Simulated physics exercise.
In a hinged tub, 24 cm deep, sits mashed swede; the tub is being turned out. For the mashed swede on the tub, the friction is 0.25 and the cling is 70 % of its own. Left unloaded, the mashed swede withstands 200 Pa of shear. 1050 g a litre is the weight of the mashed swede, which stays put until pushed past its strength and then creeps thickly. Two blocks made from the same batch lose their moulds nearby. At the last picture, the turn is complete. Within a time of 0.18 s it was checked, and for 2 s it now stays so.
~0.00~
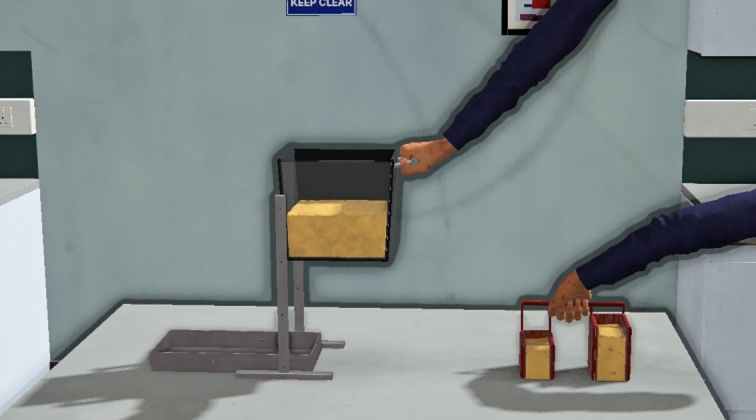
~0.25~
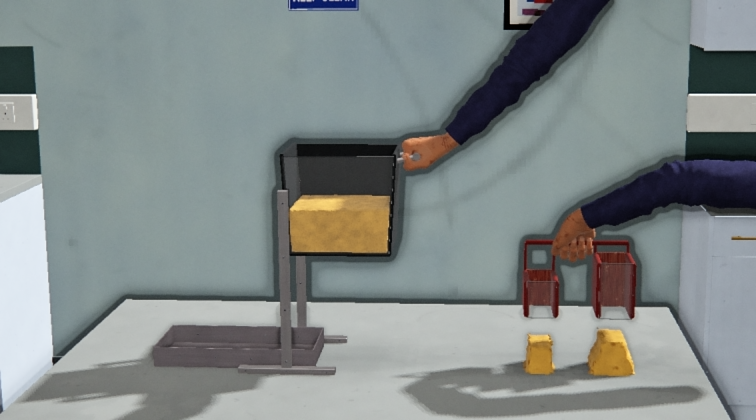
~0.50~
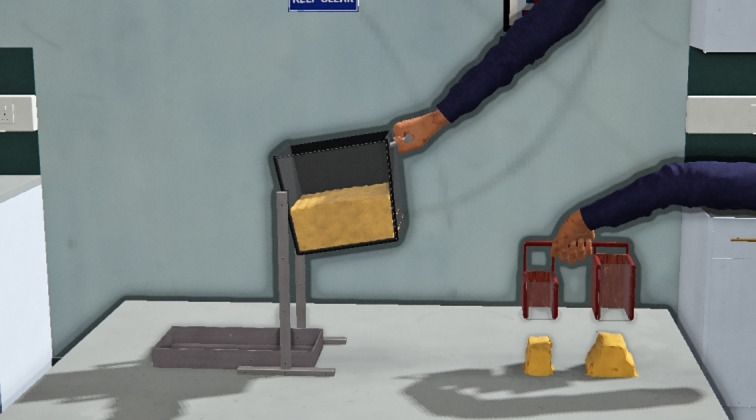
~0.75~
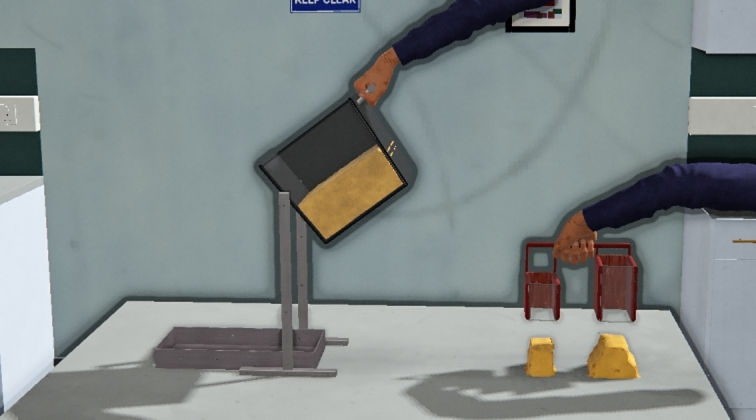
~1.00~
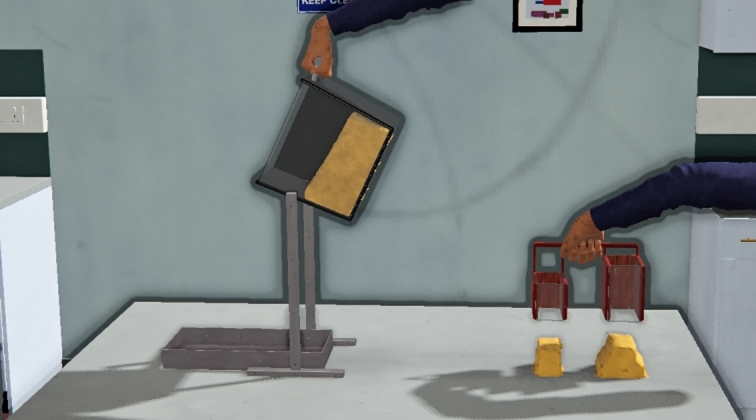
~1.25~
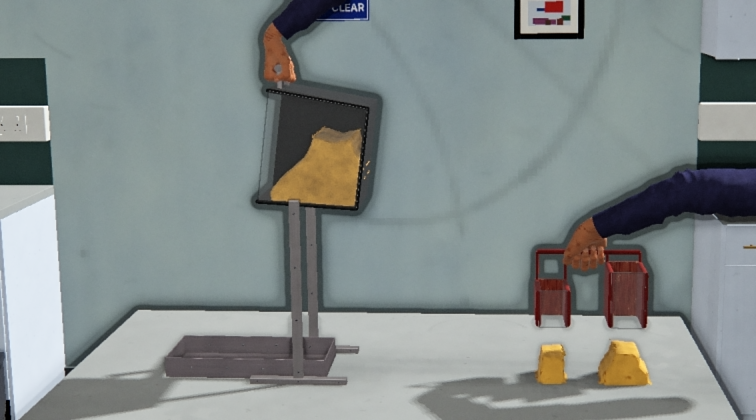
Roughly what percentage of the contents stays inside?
Roughly 89 %.
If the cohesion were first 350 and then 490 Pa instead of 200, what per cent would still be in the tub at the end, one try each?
It'd be some 100 percent the first time and some 100 percent the second.
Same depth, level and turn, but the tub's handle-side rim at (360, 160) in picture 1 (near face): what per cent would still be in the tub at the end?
The tub would keep roughly 100 percent.
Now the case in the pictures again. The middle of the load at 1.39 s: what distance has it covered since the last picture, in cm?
About 3 cm.
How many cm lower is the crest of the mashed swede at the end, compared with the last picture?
Roughly 5 cm.
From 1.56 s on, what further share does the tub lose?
Load share from then on: Near 5 %.
After 1.39 s, the tub is at 83 degrees and holds 99 %.
After 1.56 s, the tub is at 83 degrees and holds 94 %.
After 1.73 s, the tub is at 83 degrees and holds 89 %.
After 1.90 s, the tub is at 83 degrees and holds 89 %.
After 3.25 s, the tub is at 83 degrees and holds 89 %.
